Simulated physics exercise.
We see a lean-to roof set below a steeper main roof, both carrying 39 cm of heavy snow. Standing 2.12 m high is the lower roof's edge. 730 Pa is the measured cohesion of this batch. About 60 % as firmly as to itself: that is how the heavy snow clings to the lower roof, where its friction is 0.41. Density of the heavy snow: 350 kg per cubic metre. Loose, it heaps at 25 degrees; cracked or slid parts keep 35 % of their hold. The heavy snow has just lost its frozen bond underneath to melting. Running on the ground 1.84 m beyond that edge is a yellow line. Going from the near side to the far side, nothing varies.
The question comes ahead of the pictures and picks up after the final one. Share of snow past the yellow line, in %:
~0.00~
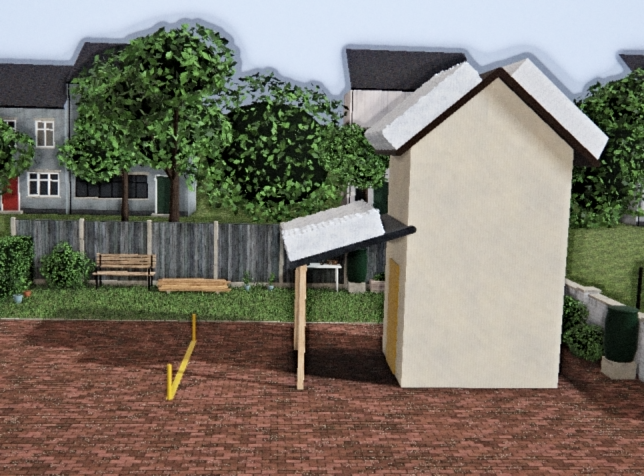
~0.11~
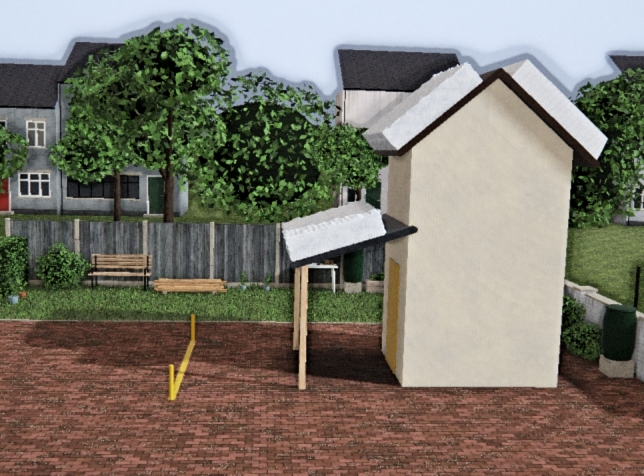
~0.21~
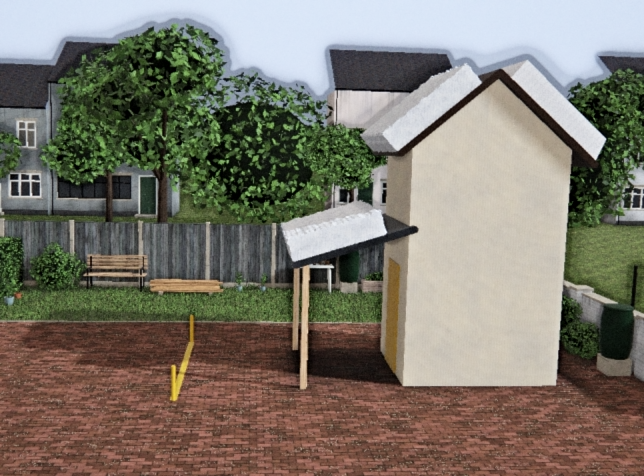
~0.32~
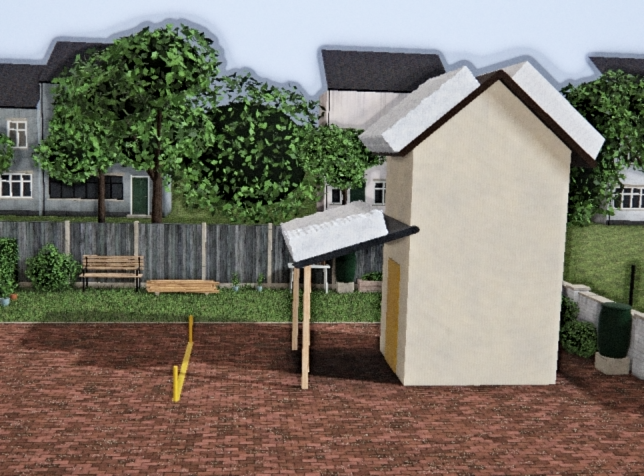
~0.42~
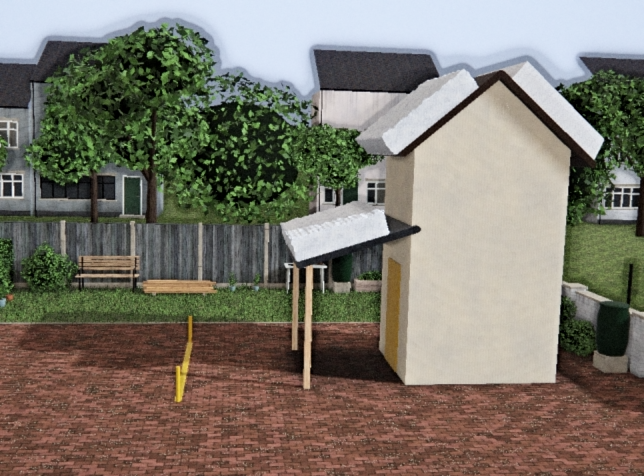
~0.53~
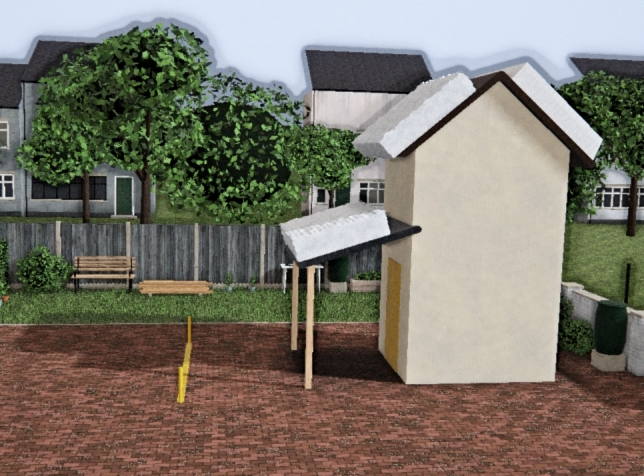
4 %.
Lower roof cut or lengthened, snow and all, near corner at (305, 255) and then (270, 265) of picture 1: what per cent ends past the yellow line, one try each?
I'd expect around 8 percent the first time and around 2 percent the second.
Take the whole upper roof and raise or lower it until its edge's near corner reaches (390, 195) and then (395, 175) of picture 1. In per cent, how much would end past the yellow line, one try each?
It would be 0 percent for the first setting and 1 percent for the second.
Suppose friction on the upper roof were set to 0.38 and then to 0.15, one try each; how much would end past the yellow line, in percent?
It would be 20 % the first time and 30 % the second.
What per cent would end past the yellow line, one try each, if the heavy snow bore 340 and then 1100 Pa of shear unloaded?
20 %, then 0 %.
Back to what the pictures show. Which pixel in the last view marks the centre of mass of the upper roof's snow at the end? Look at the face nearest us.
Look around (280, 307) on the near face.
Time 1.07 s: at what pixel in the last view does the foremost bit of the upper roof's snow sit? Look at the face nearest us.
Roughly at (348, 212).
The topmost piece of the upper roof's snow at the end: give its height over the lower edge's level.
Height above lower edge: Approx. 0.9 m.
After 1.07 s, none is below the lower edge and 0 % is past the line.
After 1.72 s, none is below the lower edge and 0 % is past the line.
After 2.36 s, 14 % is below the lower edge and 0 % is past the line.
After 3.00 s, 47 % is below the lower edge and 3 % is past the line.
After 4.00 s, at the end, 49 % is below the lower edge and 4 % is past the line.
